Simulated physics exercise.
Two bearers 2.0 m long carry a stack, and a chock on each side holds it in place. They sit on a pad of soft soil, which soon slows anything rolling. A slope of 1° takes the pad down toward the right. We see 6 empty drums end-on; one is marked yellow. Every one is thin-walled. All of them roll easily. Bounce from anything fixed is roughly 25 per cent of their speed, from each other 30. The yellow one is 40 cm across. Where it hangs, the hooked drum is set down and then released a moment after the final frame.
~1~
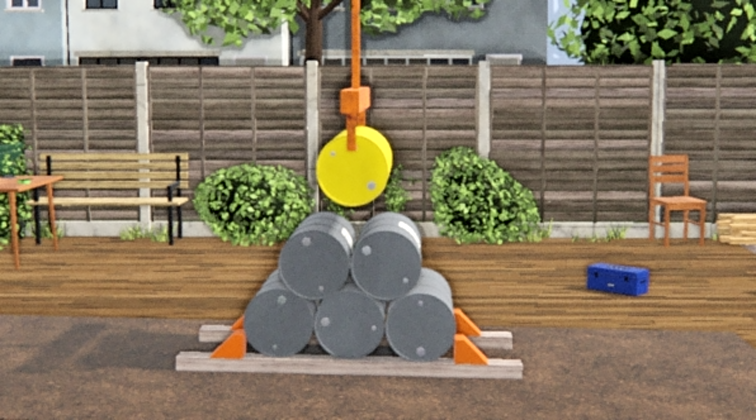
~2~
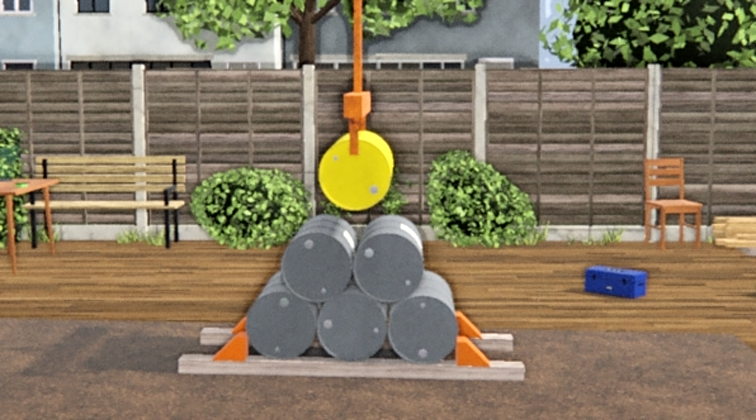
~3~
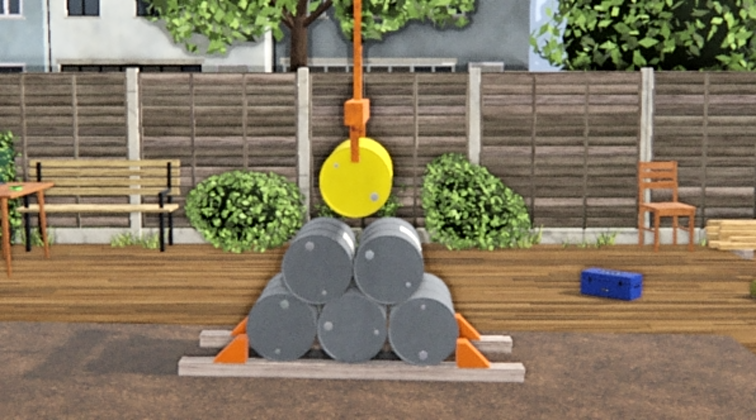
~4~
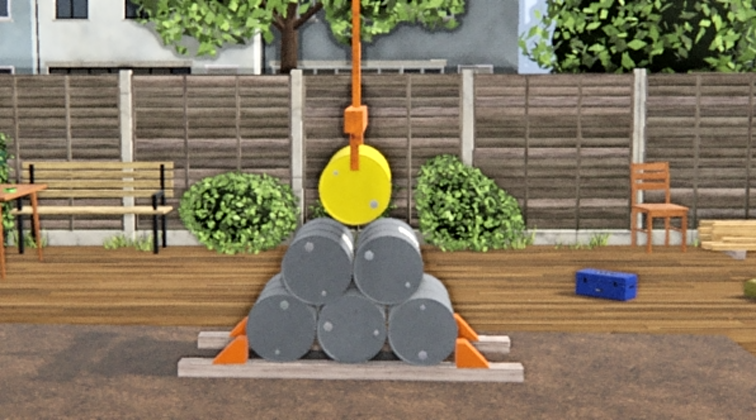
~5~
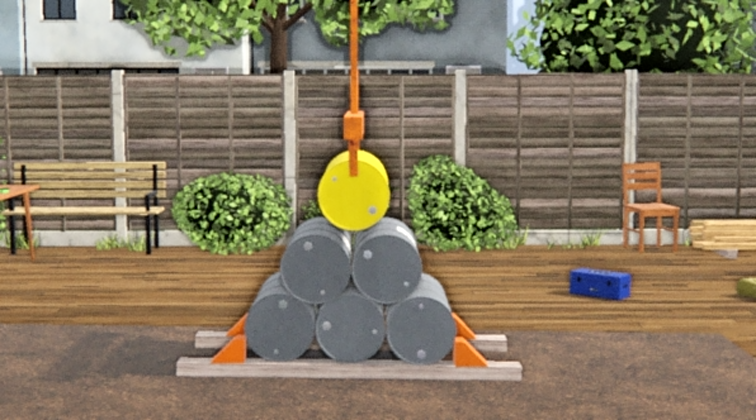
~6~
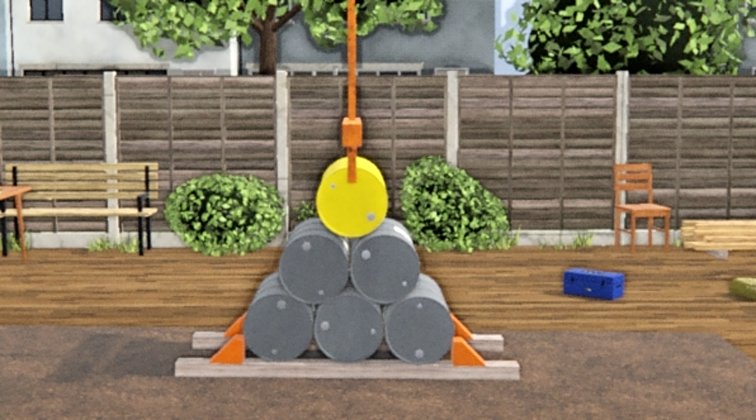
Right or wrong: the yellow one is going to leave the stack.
Wrong.
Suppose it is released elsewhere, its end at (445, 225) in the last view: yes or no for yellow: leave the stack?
In that case yellow gets away.
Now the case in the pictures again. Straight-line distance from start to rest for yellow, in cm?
The yellow one comes to 20.
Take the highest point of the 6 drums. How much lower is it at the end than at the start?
It sits roughly 20 cm lower at the end.
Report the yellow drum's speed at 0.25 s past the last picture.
Speed: Around 0.0 m/s.
Then, 0.25 s past the sixth picture, yellow is up on others, 60 cm inside the right chock; 0 past a chock so far.
Then, 0.35 s past the sixth picture, yellow as before; 0 past a chock so far.
Then, 0.55 s past the sixth picture, yellow as before; 0 past a chock so far.
Finally (0.75 s after the last picture), yellow is up on others, 60 cm inside the right chock; 0 past a chock so far.
